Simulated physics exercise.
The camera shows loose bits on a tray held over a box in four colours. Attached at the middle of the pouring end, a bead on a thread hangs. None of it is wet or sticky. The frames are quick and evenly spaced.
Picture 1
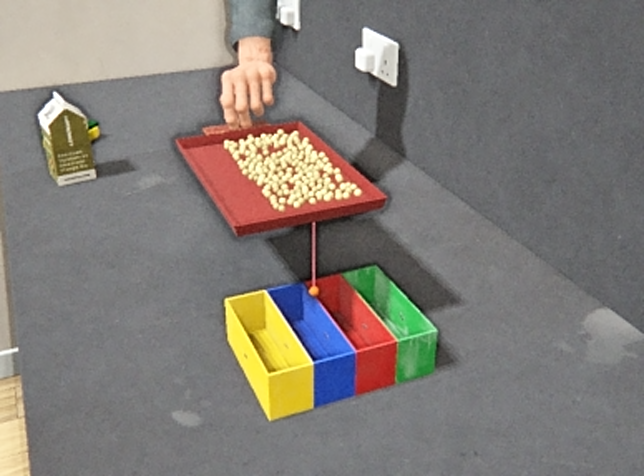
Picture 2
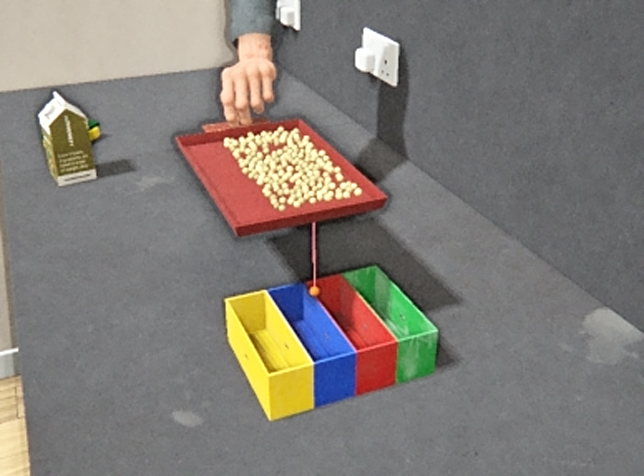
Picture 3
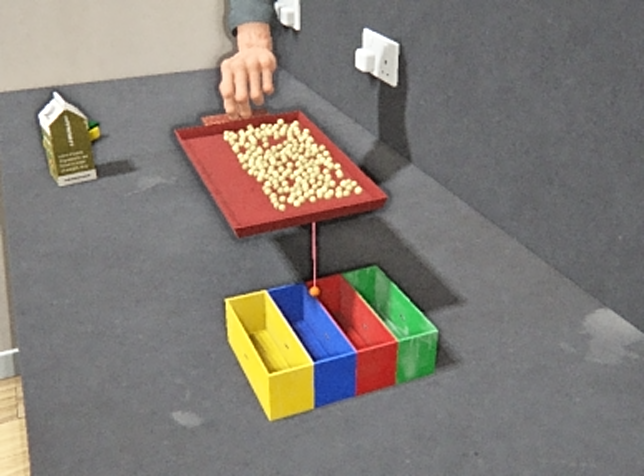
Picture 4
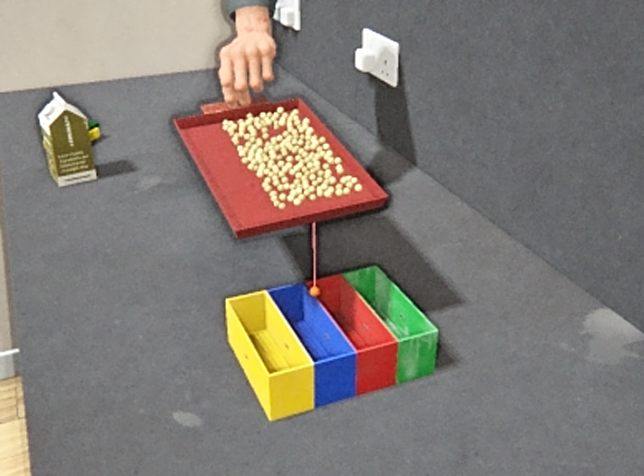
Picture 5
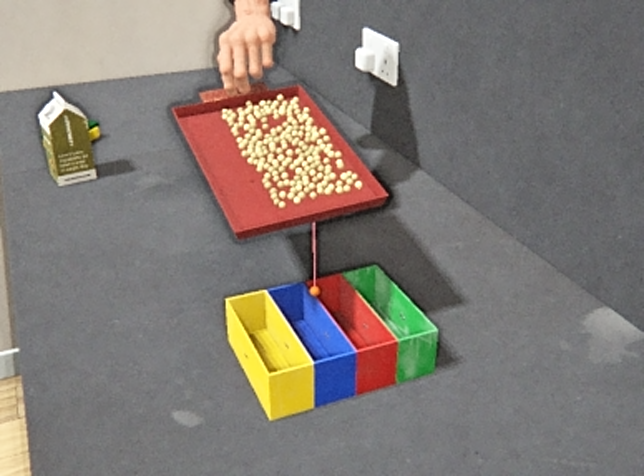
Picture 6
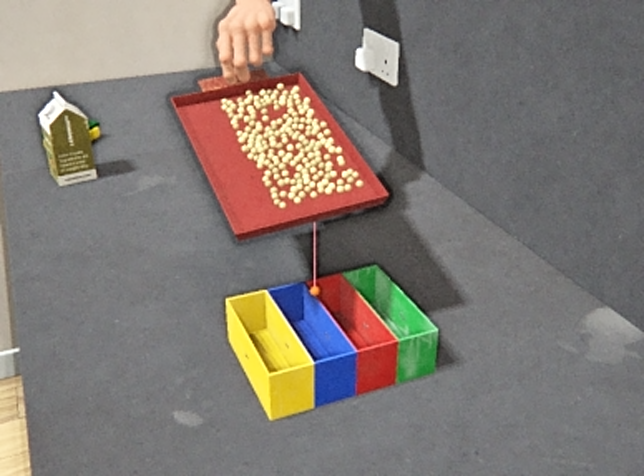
A hand reaches in from the top over a dark grey worktop, seen from above at an angle, holding the far end of a red tray of pale beans. Below hangs a small orange bead on a thread above an open box with yellow, blue, red and green compartments, with a carton at left and wall sockets behind. The hand steadily raises the tray's far end, steepening its slope, while the camera stays still.
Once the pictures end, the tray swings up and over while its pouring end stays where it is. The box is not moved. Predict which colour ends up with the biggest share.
The biggest share goes to yellow.
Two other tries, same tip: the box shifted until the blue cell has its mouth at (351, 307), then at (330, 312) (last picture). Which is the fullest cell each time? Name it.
Try one goes to that yellow cell; try two goes to that yellow cell.
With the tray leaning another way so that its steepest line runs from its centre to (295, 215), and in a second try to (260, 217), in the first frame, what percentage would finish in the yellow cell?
The first gives 30 %, the second 70 %.
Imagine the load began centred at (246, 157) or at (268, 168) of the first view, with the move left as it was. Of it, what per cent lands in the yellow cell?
First case: Close to 60 %; second case: Close to 60 %.
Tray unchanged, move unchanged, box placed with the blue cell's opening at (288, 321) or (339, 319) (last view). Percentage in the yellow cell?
Respectively 40 percent and 30 percent.
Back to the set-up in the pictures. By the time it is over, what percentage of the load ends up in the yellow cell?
About 50 %.
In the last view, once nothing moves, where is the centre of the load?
I'd place the middle at about (287, 372).
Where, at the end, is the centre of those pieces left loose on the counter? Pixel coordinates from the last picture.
Somewhere near (209, 395), I think.
Soon, tray tipped steeply; most on the tray; a stray few in the yellow cell; a stray few in the blue cell; a small part falling or outside the box.
A while on, tray tipped right over; about two thirds on the tray; a small part in the yellow cell; a small part in the blue cell; a stray few in the red cell; about a quarter falling or outside the box.
Towards the end, tray tipped past a quarter turn; about half in the yellow cell; about a third in the blue cell; a small part in the red cell; a small part falling or outside the box.
Finally, tray tipped past a quarter turn; about half in the yellow cell; about a third in the blue cell; a small part in the red cell; none in the green cell; a small part outside the box.
